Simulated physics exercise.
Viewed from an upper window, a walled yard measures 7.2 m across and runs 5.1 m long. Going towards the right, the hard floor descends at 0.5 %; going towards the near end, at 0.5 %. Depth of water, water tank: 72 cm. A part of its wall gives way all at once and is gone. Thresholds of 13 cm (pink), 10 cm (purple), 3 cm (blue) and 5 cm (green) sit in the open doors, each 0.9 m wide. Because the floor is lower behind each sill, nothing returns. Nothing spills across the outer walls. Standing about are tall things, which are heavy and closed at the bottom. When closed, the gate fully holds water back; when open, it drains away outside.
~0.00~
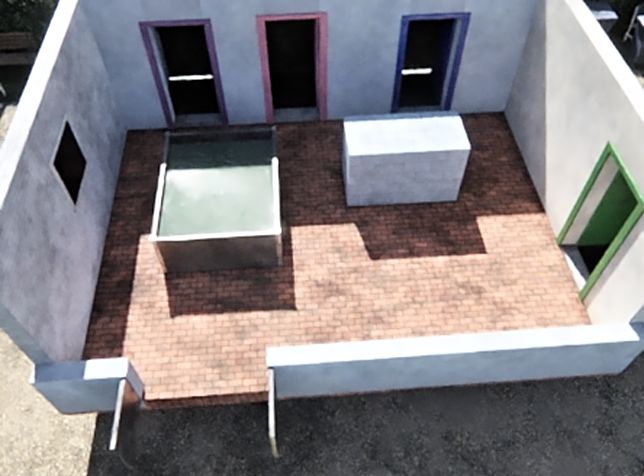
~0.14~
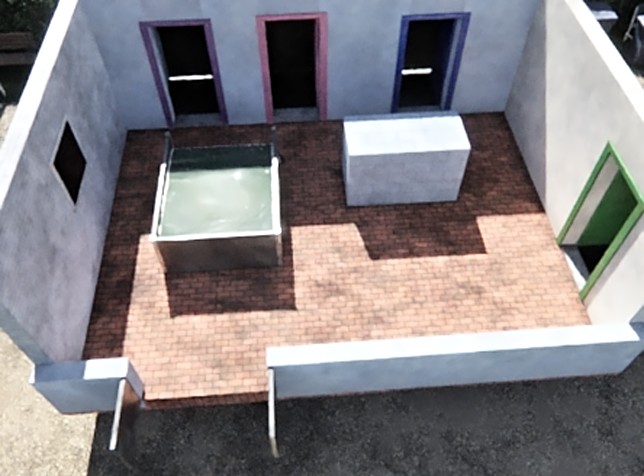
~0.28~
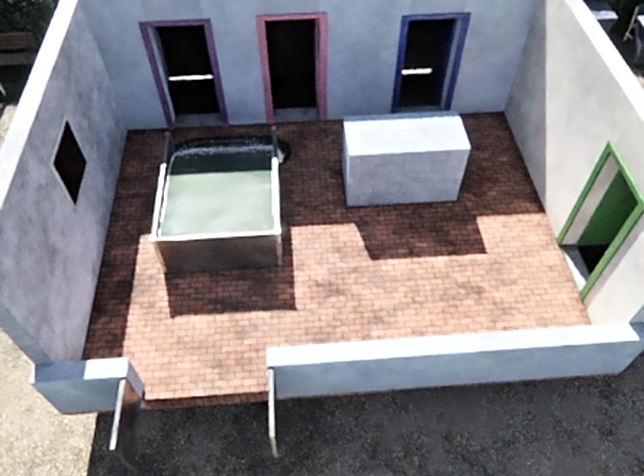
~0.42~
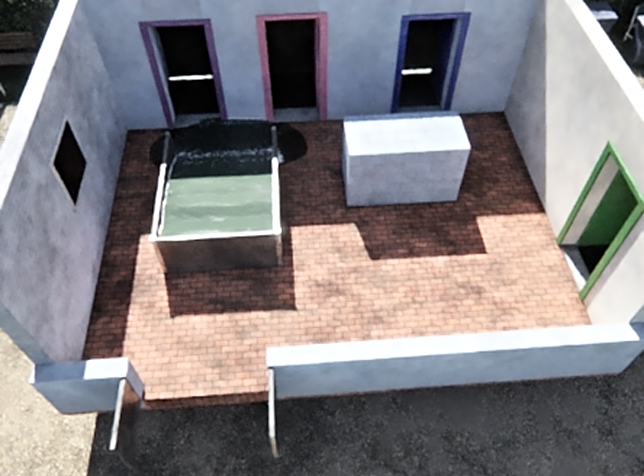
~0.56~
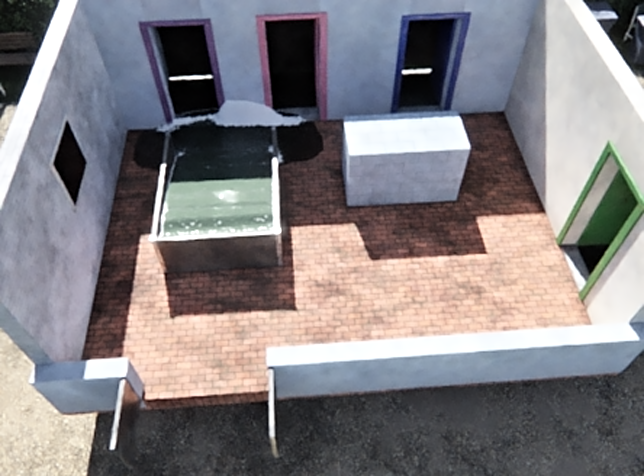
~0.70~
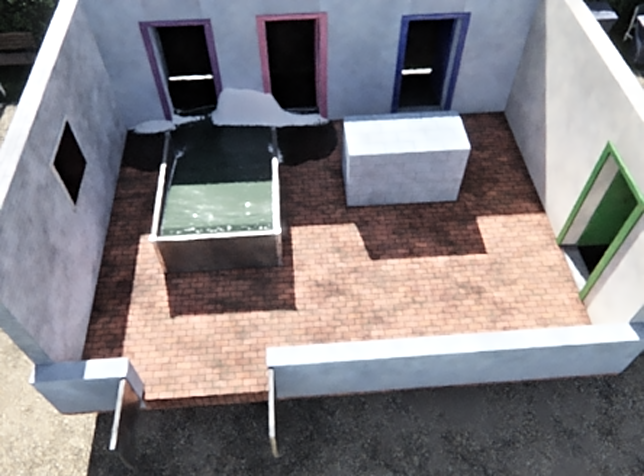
Water stirs in an open tank, then pours out over its far side and spreads darkly across the brick floor to both sides and up to the back wall, while the camera stays still. The pale-walled yard is seen from high above, in sunlight. The tank stands at left, a pale block right of centre, purple, pink and blue doorways behind, and a green one at right.
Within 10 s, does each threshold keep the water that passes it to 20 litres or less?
The pink door breaks the limit, the purple door breaks the limit, the blue door breaks the limit, the green door remains within the limit.
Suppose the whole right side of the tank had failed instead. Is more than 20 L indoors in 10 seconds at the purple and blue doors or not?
Compared with that limit, purple falls short while blue goes higher.
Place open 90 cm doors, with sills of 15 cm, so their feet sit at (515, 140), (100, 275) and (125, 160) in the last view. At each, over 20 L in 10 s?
Check each in turn: The first succeeds, the second fails, the third succeeds.
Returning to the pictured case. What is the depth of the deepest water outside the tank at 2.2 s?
Depth: Approx. 44 cm.
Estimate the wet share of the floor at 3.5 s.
Around 50 per cent.
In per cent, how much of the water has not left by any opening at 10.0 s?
62 %.
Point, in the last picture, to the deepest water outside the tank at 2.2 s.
Roughly at pixel (128, 131).
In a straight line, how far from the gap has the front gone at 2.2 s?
Some 5.2 metres from the gap.
After 1.4 s water covers 15 % of the floor and is deepest (48 cm) near (244, 132); pink door 27 cm at the sill, 26 L in, purple door 41 cm at the sill, 203 L in, blue door 2 cm at the sill, 0 L in, green door not reached.
After 2.2 s water covers 30 % of the floor and is deepest (44 cm) near (128, 131); pink door 23 cm at the sill, 74 L in, purple door 33 cm at the sill, 378 L in, blue door 5 cm at the sill, 0 L in, green door not reached.
After 3.5 s water covers 50 % of the floor and is deepest (28 cm) near (506, 139); pink door 14 cm at the sill, 101 L in, purple door 19 cm at the sill, 487 L in, blue door 4 cm at the sill, 3 L in, green door 1 cm at the sill, 0 L in.
After 6.0 s water covers 75 % of the floor and is deepest (14 cm) near (579, 351); pink door 7 cm at the sill, 103 L in, purple door 9 cm at the sill, 516 L in, blue door 10 cm at the sill, 28 L in, green door 4 cm at the sill, 0 L in.
After 10.0 s water covers 95 % of the floor and is deepest (8 cm) near (579, 351); pink door 4 cm at the sill, 103 L in, purple door 5 cm at the sill, 517 L in, blue door 6 cm at the sill, 80 L in, green door 5 cm at the sill, 0 L in.
